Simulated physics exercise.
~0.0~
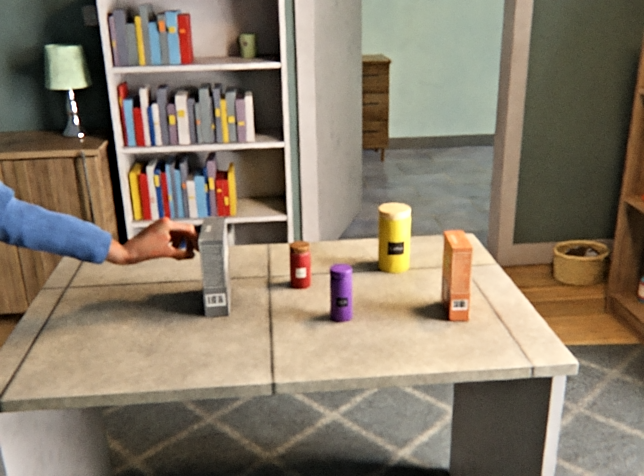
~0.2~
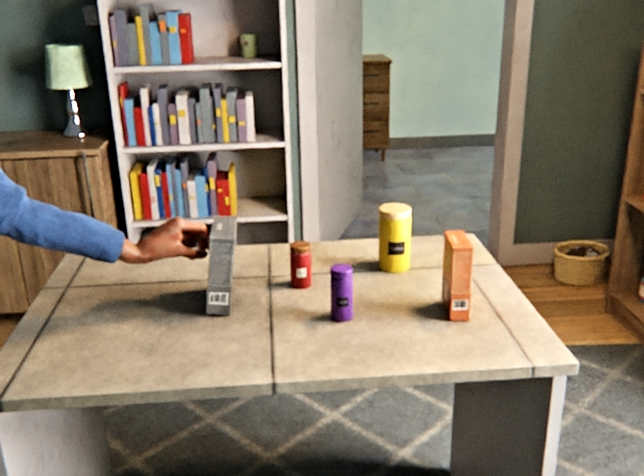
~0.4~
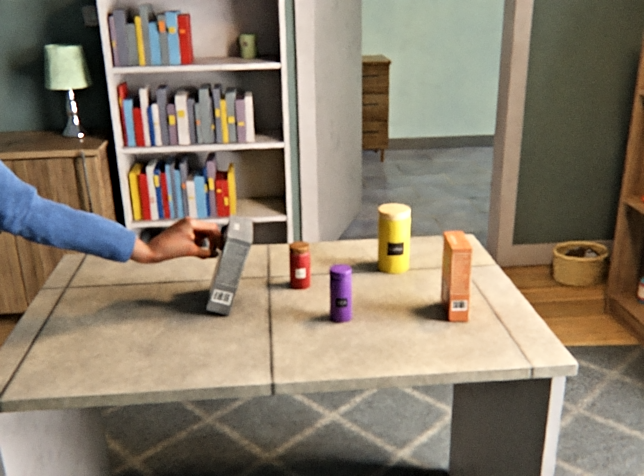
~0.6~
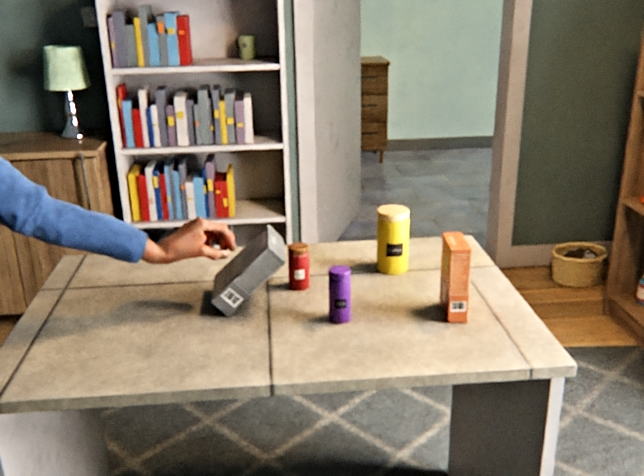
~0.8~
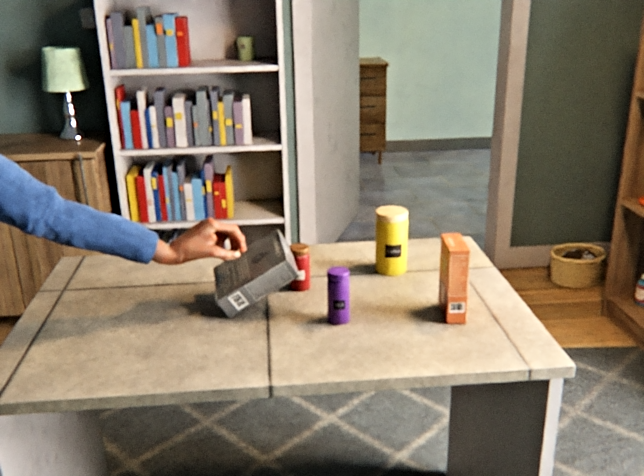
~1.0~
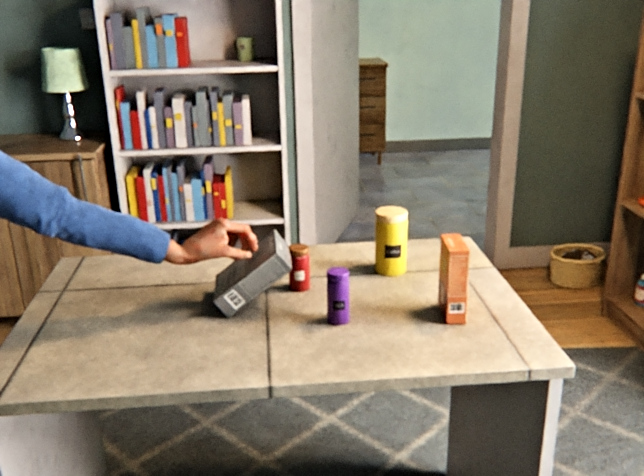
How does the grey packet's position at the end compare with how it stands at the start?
At the start the grey packet stands upright on the table, and by the end it is leaning steeply over to the right.
